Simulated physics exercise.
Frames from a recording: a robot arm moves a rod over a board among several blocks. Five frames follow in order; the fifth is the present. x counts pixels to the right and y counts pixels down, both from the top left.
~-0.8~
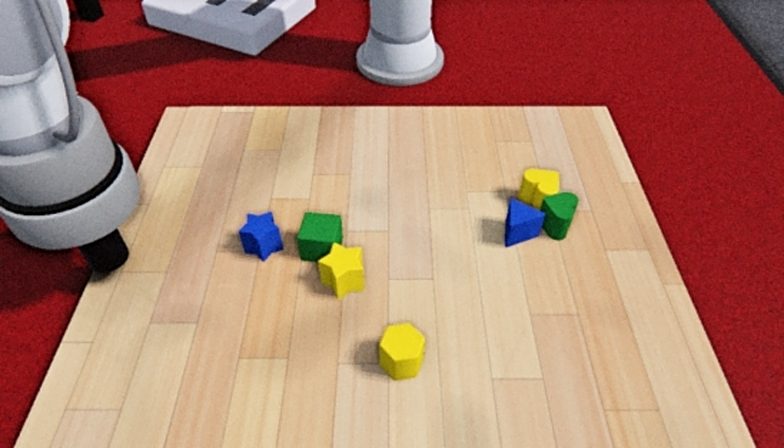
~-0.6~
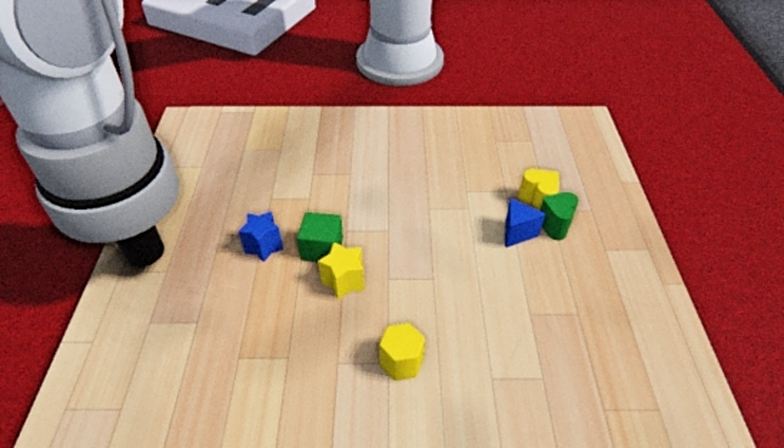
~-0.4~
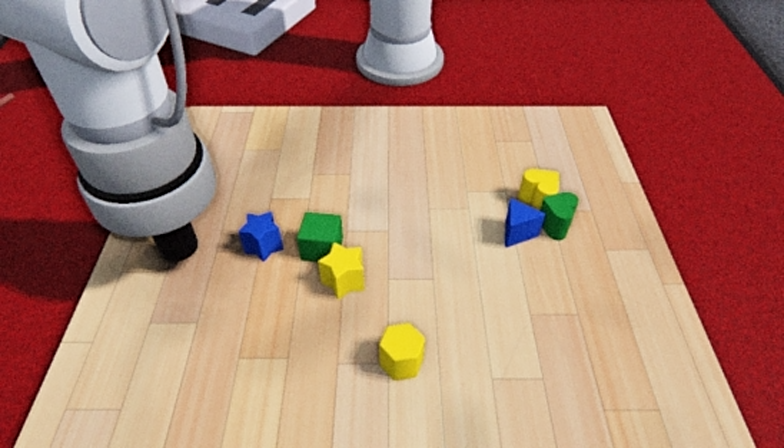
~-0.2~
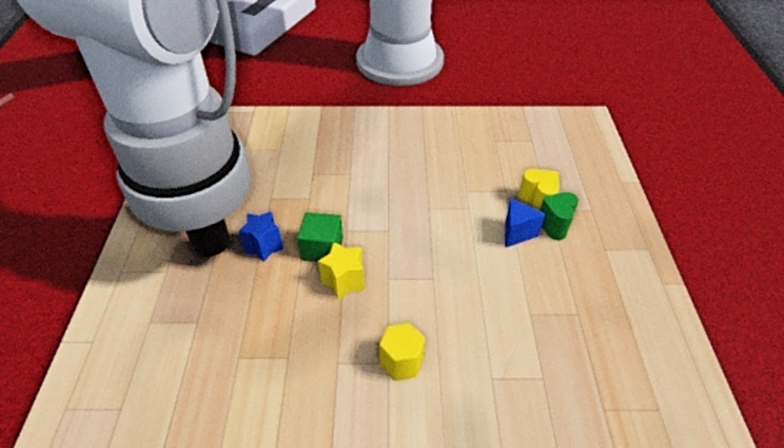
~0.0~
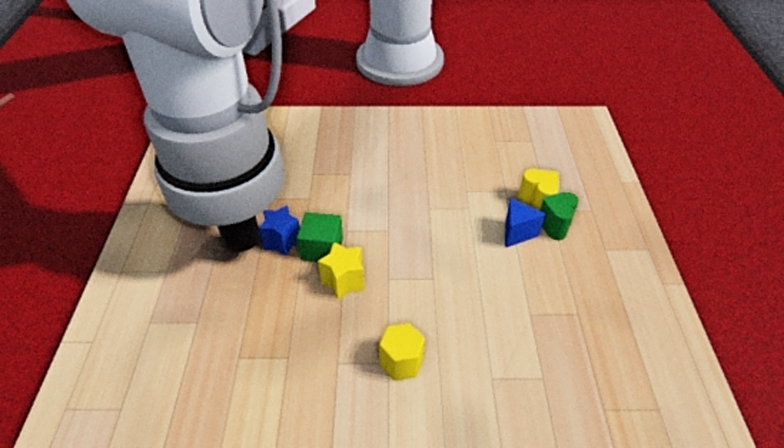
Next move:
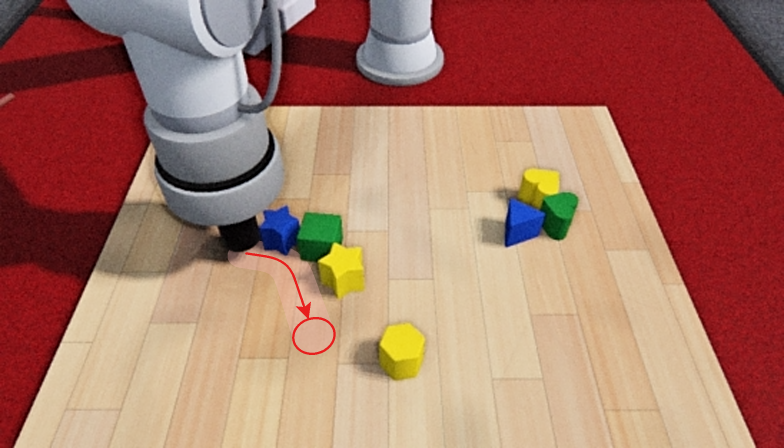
The clip opens on a robot arm at the left edge of a wooden board scattered with blue, green and yellow blocks. The arm moves its dark rod steadily right across the bare wood, then nudges the blue star slightly right, up against the green block.
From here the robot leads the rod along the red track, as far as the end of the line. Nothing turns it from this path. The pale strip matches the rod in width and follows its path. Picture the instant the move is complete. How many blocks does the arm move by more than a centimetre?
I'd put the number at two.
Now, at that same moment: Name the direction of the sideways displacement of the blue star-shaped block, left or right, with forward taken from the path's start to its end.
Moves left.
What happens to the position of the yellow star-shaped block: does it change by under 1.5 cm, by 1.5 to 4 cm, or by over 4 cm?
Answer: Less than 1.5 cm.
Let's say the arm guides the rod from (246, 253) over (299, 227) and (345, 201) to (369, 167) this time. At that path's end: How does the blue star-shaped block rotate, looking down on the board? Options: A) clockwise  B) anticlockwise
Correct choice: A.
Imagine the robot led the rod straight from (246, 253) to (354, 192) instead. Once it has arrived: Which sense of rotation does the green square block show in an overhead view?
Bird's-eye view: Clockwise.
Drawn move, from (246, 253) over (286, 265) and (301, 297) to (314, 336).
The first path, step by step. One third of the way, rod (283, 251); blue star-shaped block (296, 217), turned 65° anticlockwise; green square block (335, 222), turned 20° clockwise.
Two thirds of the way, rod (299, 285); blue star-shaped block (296, 217), turned 65° anticlockwise; green square block (335, 222), turned 20° clockwise.
At the end, rod (311, 322); blue star-shaped block (296, 217), turned 65° anticlockwise; green square block (335, 222), turned 20° clockwise; yellow star-shaped block still.
